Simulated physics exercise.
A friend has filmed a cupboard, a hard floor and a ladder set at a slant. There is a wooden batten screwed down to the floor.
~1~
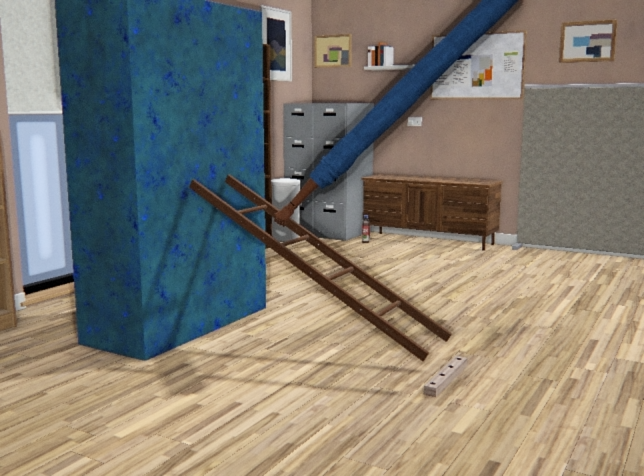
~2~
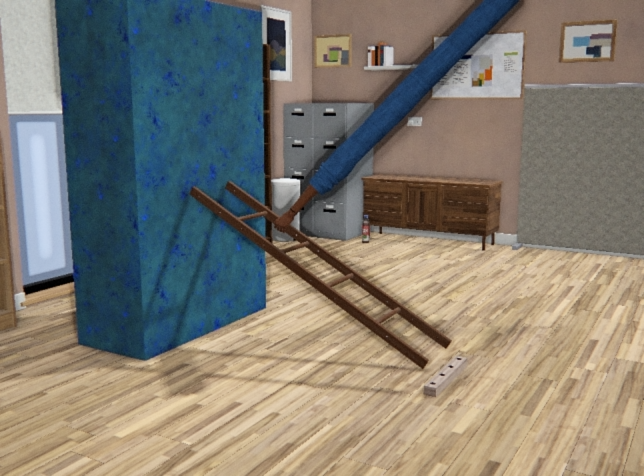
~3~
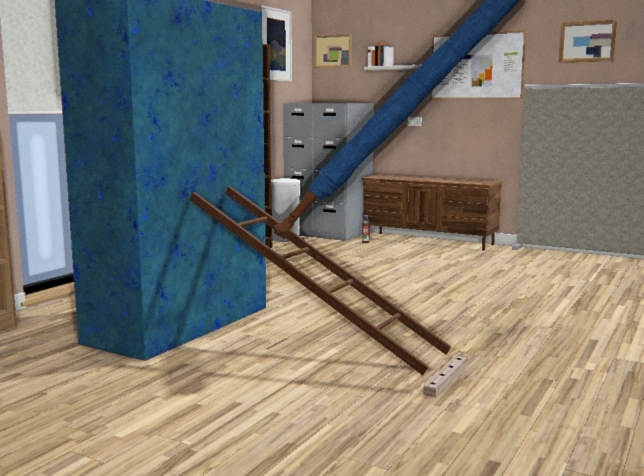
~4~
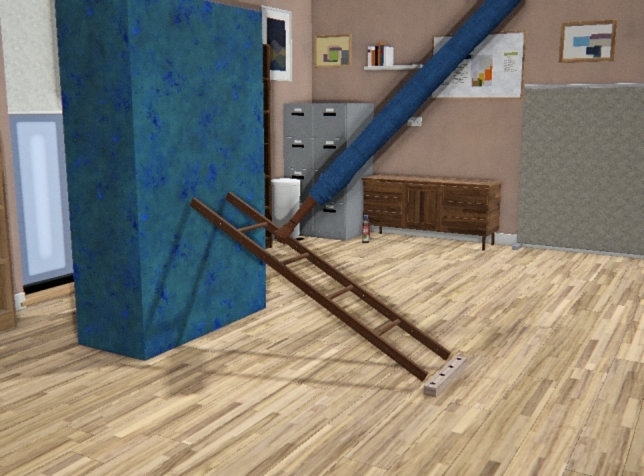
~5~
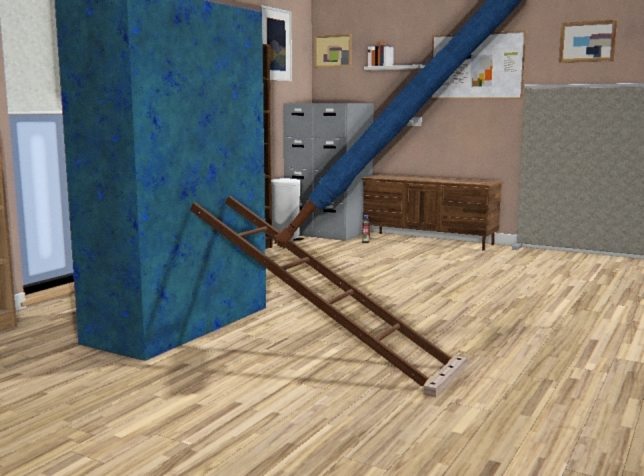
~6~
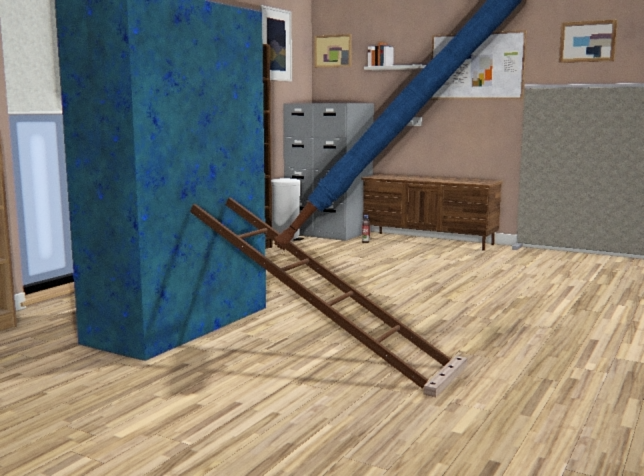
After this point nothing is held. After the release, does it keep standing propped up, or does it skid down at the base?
It stays propped up.
Then, 0.12 s later than the last frame, brown ladder moving near (316, 284).
When it is over, the brown ladder remains leaning, near (316, 284).
